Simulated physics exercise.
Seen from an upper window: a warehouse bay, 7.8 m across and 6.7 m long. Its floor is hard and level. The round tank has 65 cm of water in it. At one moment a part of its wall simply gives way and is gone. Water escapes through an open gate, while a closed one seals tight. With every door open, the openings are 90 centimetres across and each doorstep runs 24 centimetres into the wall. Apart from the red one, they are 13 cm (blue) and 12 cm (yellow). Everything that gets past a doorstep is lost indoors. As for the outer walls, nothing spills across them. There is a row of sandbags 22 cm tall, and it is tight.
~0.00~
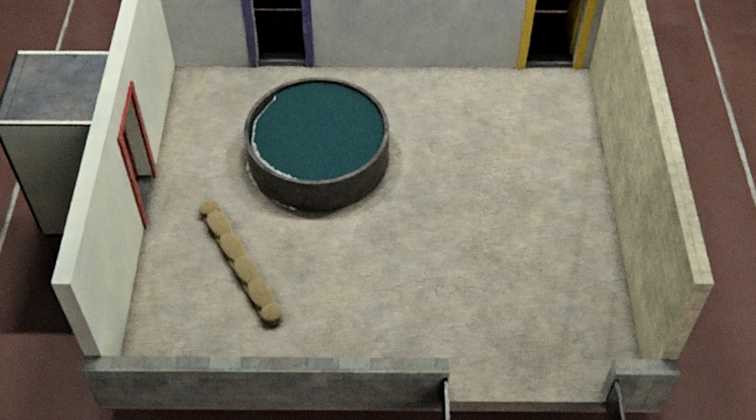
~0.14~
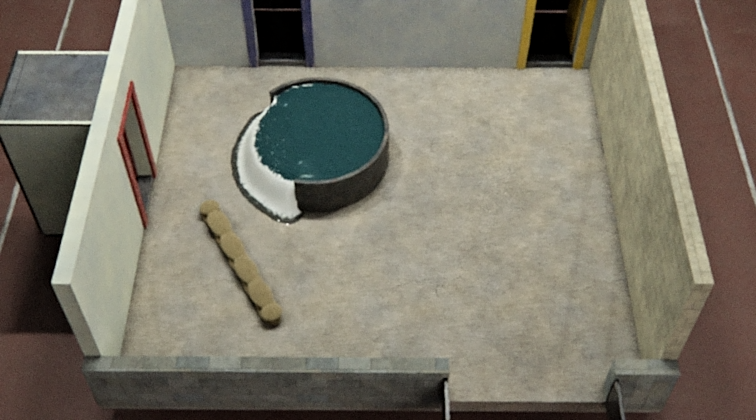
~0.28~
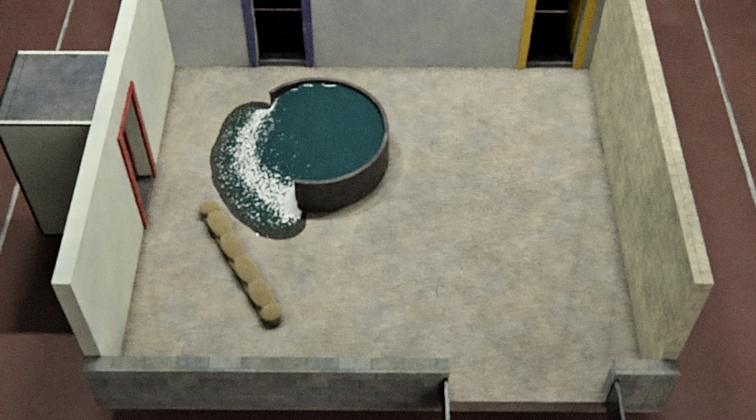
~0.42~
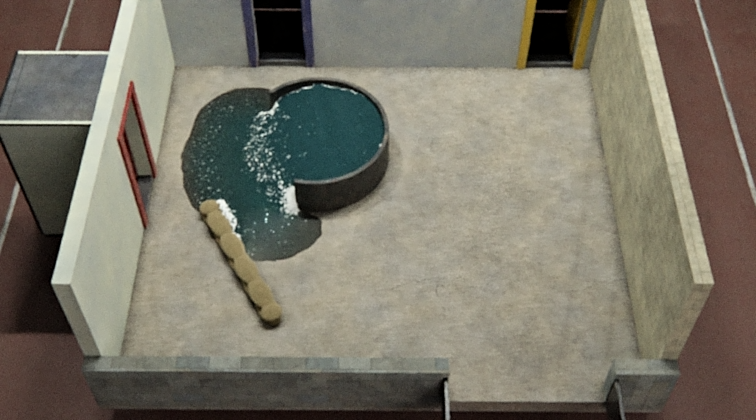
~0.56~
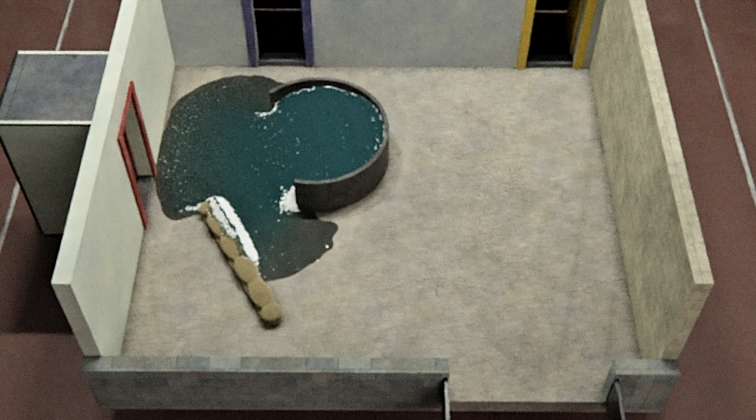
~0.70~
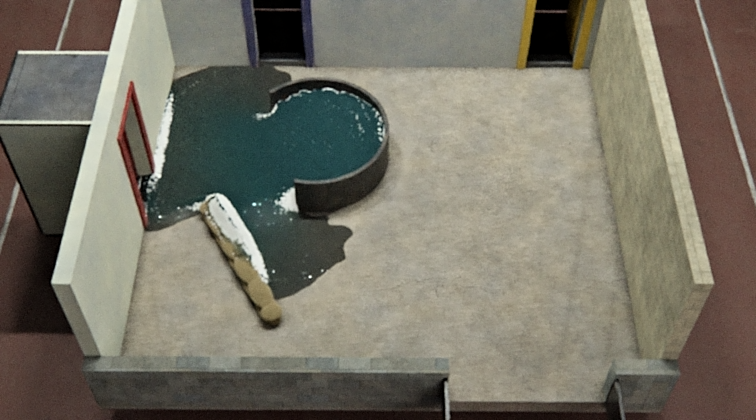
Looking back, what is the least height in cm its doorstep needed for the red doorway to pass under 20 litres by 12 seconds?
Some 33 cm would have done it.
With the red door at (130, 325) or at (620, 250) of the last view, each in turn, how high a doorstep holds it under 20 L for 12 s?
First place around 6.5 cm, second around 6.5 cm.
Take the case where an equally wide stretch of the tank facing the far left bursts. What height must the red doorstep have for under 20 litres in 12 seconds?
That way, roughly 10.0 cm.
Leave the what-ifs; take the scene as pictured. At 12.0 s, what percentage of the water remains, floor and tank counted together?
Around 80 per cent of the water.
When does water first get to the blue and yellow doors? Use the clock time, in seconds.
Times: Blue = 0.8 s, yellow = 5.0 s.
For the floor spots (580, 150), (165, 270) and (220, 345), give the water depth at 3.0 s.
That's 0, 6 and 2 cm, in the order given.
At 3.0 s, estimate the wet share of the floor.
About 45 per cent.
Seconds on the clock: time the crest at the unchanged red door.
Roughly 1.6 s.
After 1.4 s water covers 25 % of the floor, deepest (44 cm) near (165, 177); 32 cm at the red door, 65 litres in over its 9 cm doorstep.
After 3.0 s water covers 45 % of the floor, deepest (28 cm) near (174, 73); 22 cm at the red door, 312 litres in over its 9 cm doorstep.
After 12.0 s water covers 95 % of the floor, deepest (8 cm) near (598, 133); 5 cm at the red door, 374 litres in over its 9 cm doorstep.
At the red door as built, the water arrived by 0.7 s and peaked near 35 cm at 1.6 s.
Run again over the same 12 s with other heights there, 34 litres in over 30 cm, 2 litres over 40.5 cm. The limit of 20 litres is kept from about 33 cm up.
